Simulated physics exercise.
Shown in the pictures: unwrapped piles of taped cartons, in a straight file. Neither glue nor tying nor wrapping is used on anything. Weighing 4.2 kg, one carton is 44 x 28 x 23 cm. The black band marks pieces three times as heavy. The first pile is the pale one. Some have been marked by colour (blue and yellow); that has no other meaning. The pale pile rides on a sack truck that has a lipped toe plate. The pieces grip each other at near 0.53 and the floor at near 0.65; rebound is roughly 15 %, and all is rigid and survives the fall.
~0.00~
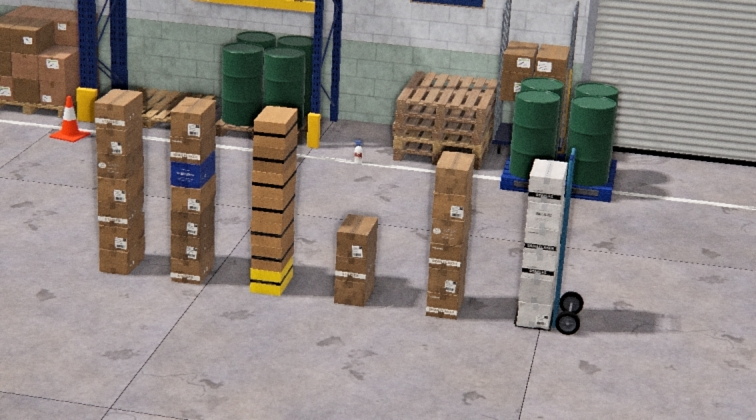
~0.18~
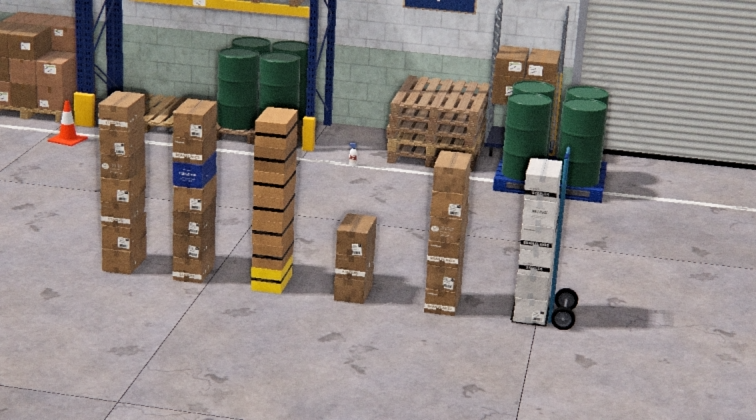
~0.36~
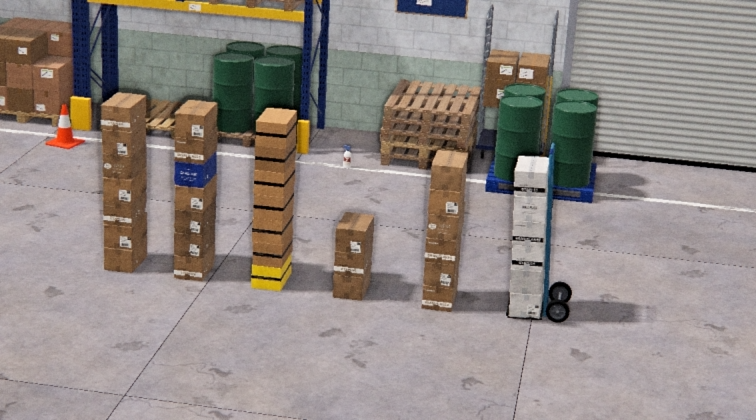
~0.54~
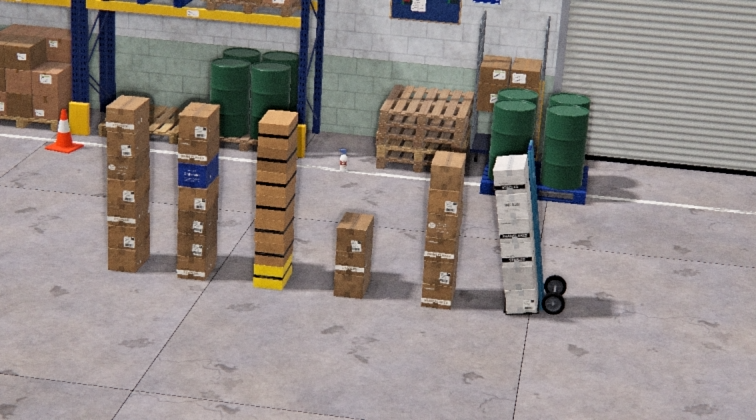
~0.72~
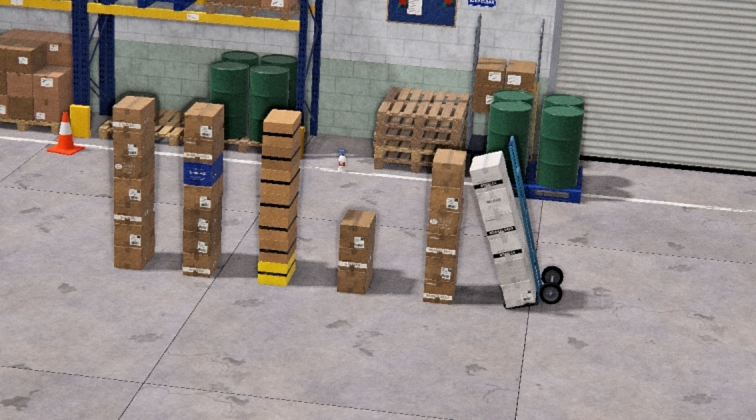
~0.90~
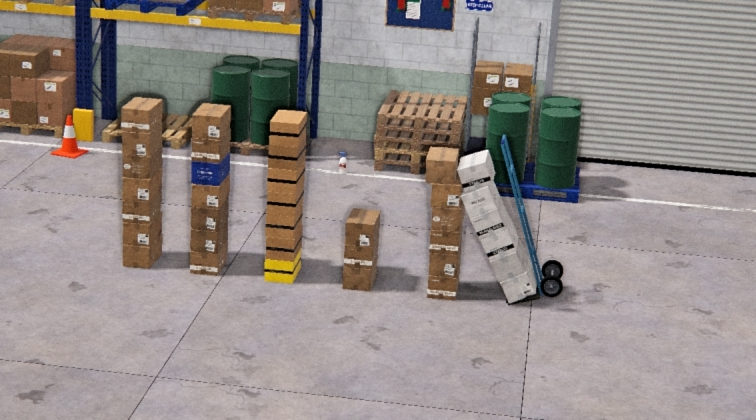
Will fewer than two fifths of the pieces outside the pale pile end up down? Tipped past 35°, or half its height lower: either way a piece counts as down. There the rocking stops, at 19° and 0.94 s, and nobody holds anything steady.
Yes, fewer than two fifths.
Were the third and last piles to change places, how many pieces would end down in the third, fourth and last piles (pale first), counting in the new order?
Count of fallen pieces - third: 7; fourth: 6; last: 3.
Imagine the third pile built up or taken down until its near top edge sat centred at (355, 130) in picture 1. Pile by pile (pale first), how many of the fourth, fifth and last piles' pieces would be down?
The tally would be fourth 6, then fifth 7, then last 7.
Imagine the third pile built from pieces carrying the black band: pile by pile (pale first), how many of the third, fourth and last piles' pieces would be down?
Pieces down: Third pile 0, fourth pile 0, last pile 0.
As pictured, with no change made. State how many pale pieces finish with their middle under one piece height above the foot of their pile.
The count is 2.
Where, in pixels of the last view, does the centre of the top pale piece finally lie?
Somewhere about (386, 219).
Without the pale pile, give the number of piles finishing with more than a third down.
Counted up, you get 1.
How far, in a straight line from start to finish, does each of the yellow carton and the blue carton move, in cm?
Yellow ends up 0 cm away; blue ends up 0 cm away.
Around 1.34 s, 6 of the pale pile down; none of the 30 other cartons down, 6 disturbed.
Around 1.76 s, 6 of the pale pile down; 5 of the 30 other cartons down.
Finally (3.7 s), 6 of the pale pile down; 6 of the 30 other cartons down; yellow carton unmoved; blue carton unmoved. That is 20 per cent. Seen by the last camera, middles, yellow carton near (283, 264), blue carton near (211, 167).
